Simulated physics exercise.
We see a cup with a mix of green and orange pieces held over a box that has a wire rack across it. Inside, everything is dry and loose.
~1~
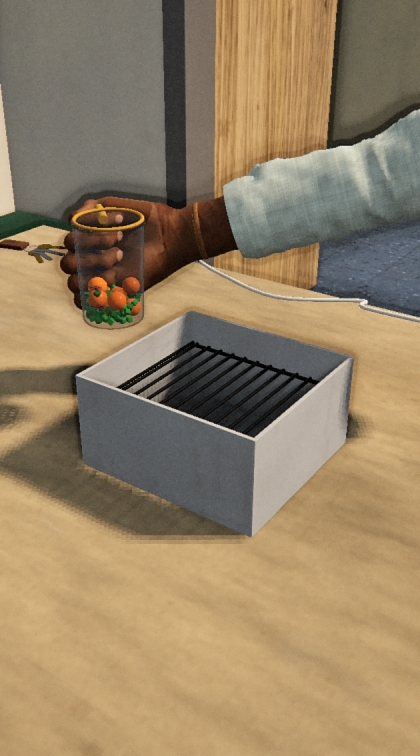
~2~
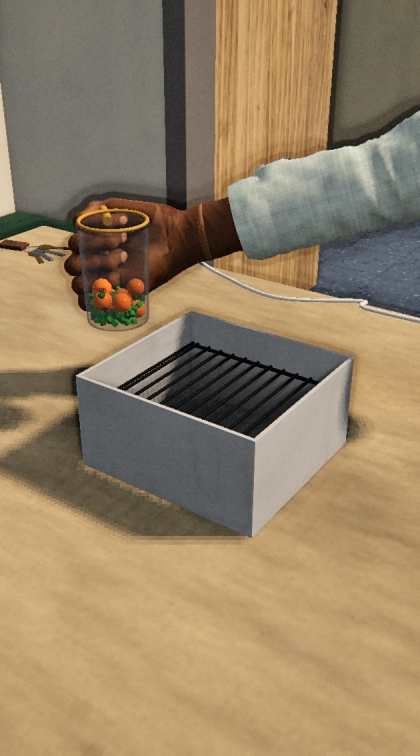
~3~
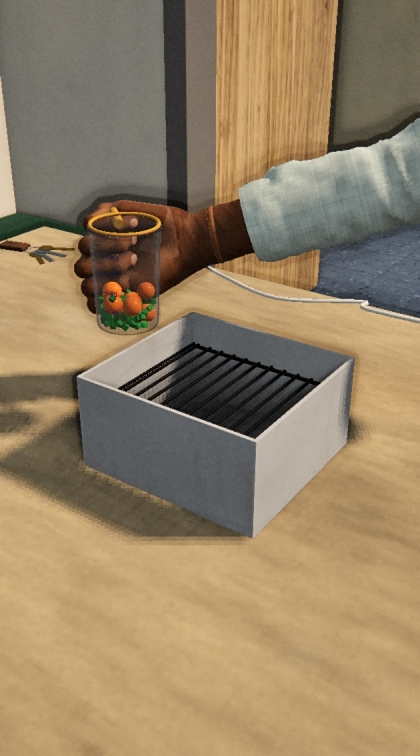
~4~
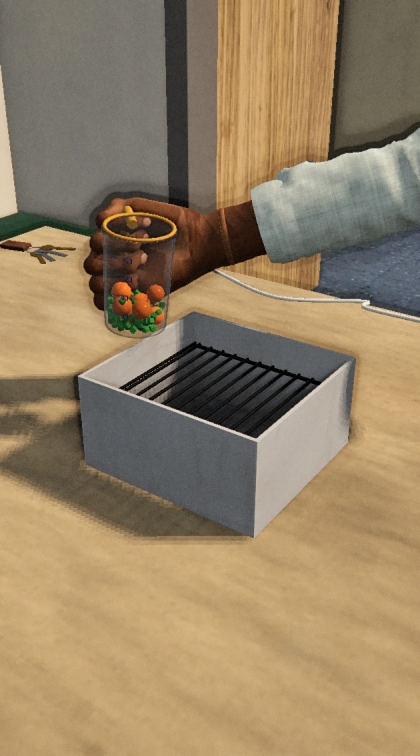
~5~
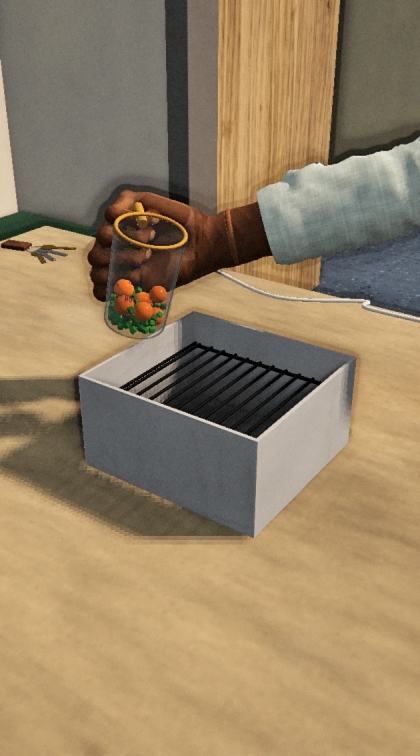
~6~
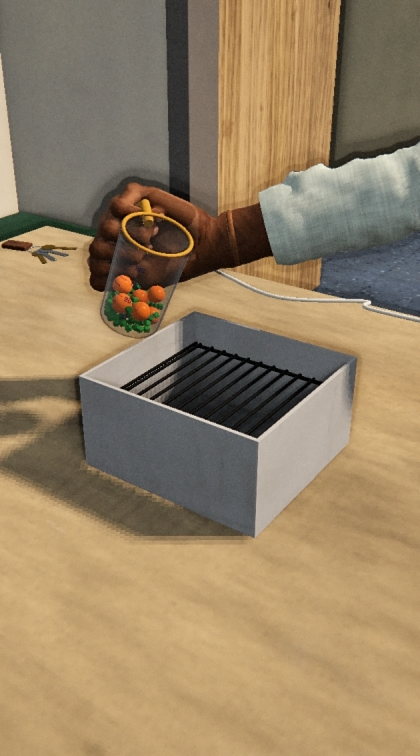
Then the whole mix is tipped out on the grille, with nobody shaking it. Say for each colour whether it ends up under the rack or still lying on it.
By colour - green pieces under the rack, orange pieces still on the rack.
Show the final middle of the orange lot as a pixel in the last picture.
Roughly at pixel (223, 388).
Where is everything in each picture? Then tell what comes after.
The first picture shows cup near (111, 269), upright; rack near (281, 420), 14 wires across; green small cubes near (108, 303), narrower than the gaps; orange sweets near (118, 296), wider than the gaps.
The second picture shows cup near (116, 271), upright; orange ones near (122, 298).
The third picture shows cup near (126, 274), upright; green ones near (122, 308).
The fourth picture shows cup near (137, 277), tipped 6°; orange ones near (141, 303).
The fifth picture shows cup near (143, 278), tipped 14°; green ones near (131, 306).
The sixth picture shows cup near (143, 278), tipped 22°; rack near (284, 421); green ones near (127, 302); orange ones near (126, 309).
Then, 0.34 s on from there, green ones, the whole lot in the cup; orange ones, the whole lot in the cup.
Then, 0.78 s on from there, green ones, the whole lot in the cup; orange ones, the whole lot in the cup.
Then, 1.25 s on from there, green ones, all but a few in the cup, only a few on or over the wires; orange ones, the bulk in the cup, a little on or over the wires.
In the end, green ones, the whole lot under the rack; orange ones, the whole lot on the wires, none at all under the rack.
